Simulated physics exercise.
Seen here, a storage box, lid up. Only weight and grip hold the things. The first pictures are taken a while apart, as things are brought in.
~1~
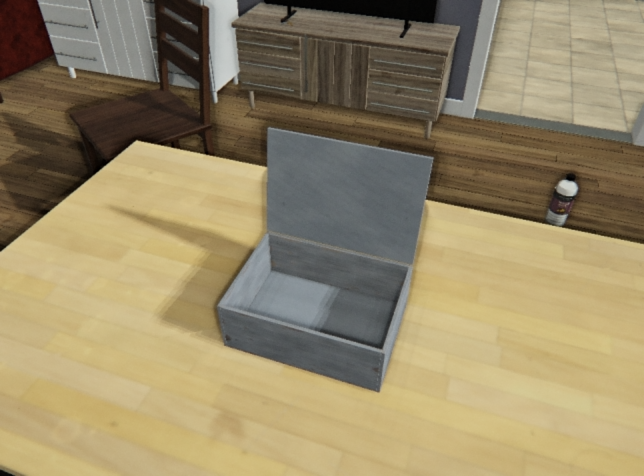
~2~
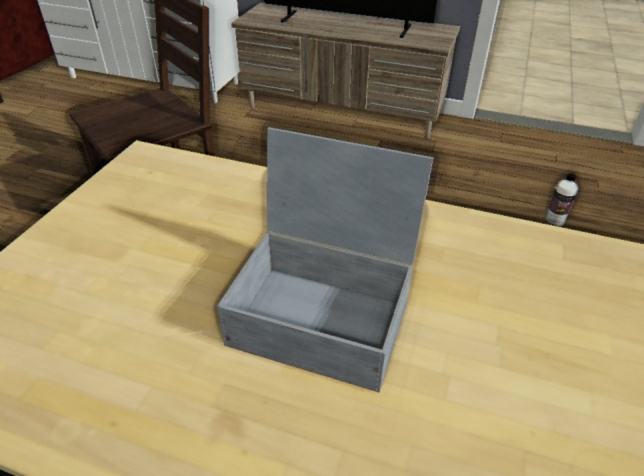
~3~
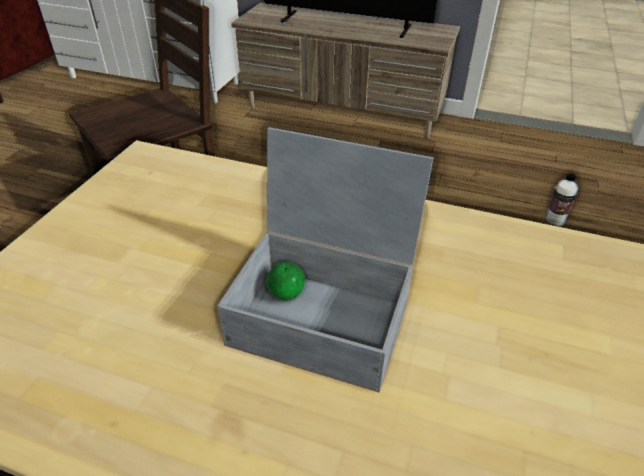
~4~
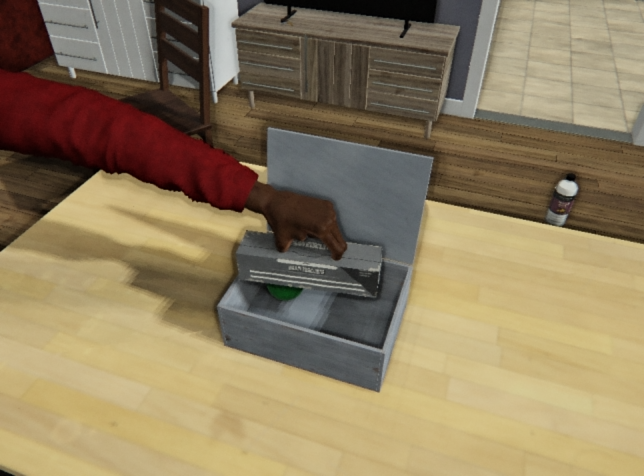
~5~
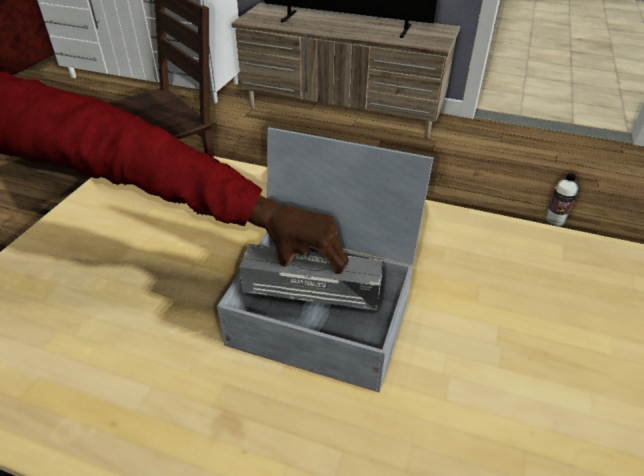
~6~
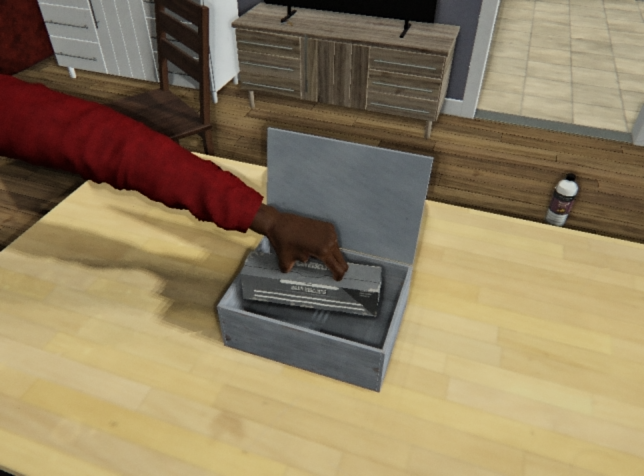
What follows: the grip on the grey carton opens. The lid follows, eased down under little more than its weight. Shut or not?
Outcome: The lid closes.
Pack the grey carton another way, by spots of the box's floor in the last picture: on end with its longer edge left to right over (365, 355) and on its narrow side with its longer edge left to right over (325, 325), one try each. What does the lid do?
First, it will not close; second, it sits on the rim.
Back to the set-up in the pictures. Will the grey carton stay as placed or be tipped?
It keeps its pose.
Then, 0.90 s past the last view, lid starting down; grey carton displaced a little near (310, 317); green apple displaced a little.
Then, 1.60 s past the last view, lid 58° above the rim; grey carton displaced a little near (310, 317); green apple displaced a little.
Then, 2.00 s past the last view, lid 24° above the rim; grey carton displaced a little near (310, 317); green apple displaced a little.
Finally, lid shut; moved from the start, grey carton; green apple still in place. Final places as the last picture's camera would see them, grey carton near (310, 317).
